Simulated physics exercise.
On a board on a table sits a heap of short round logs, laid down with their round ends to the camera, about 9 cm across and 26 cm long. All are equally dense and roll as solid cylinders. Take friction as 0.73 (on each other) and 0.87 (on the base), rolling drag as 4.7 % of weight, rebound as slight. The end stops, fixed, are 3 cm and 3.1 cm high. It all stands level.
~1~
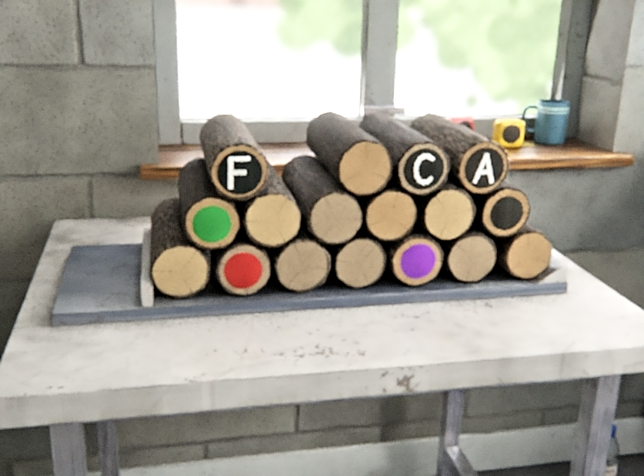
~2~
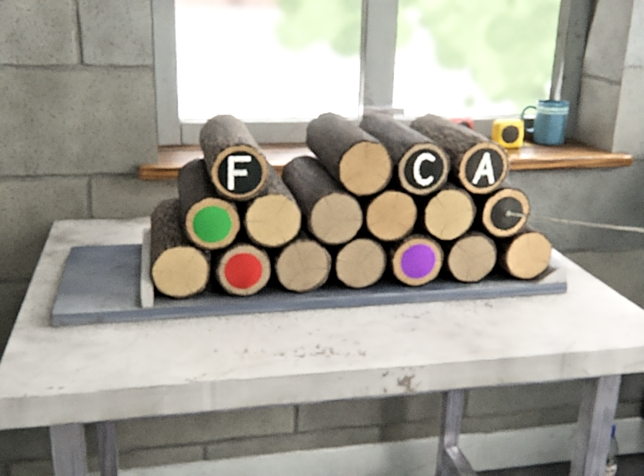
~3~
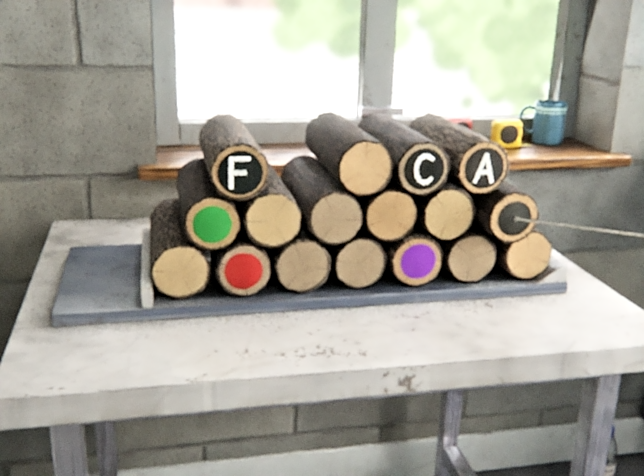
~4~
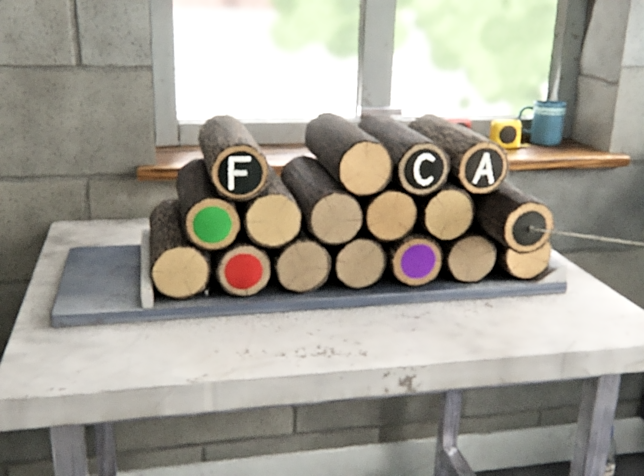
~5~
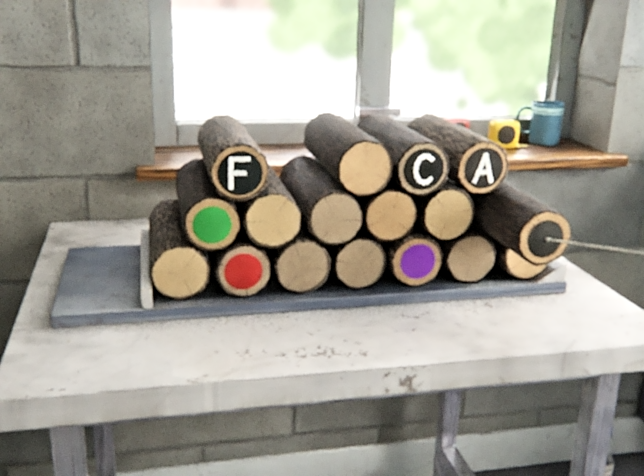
The clip opens on short round logs stacked on a board on a table by a window, some marked with letters or coloured dots. A thin line appears from the right at the black-marked log, which then slides steadily outward toward the camera while the other logs stay still.
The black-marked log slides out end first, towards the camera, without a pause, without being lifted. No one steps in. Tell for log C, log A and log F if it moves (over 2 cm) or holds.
C holds, A moves, F holds.
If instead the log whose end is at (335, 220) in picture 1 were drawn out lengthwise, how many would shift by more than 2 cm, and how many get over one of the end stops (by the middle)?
Then 1 and 0.
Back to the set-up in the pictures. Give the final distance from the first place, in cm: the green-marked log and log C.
Green-marked log: 0, log C: 0.
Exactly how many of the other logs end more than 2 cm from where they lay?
In all, 1.
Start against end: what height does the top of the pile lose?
About 0 cm.
Another 0.25 s on from the last picture, 0 now displaced over 2 cm; C in place; A 1.2 cm right and 1 cm down; F in place.
Another 0.33 s on from the last picture, 1 now displaced over 2 cm; C in place; A 3.6 cm right and 5 cm down; F in place.
Another 0.42 s on from the last picture, 1 now displaced over 2 cm; C in place; A 4.4 cm right and 8 cm down; F in place.
All still, 0.7 s past the final picture, 1 moved over 2 cm; not one over the end stops; C in place; A 4.4 cm right and 8 cm down; F in place; top of the pile 27 cm high, from 27 cm.
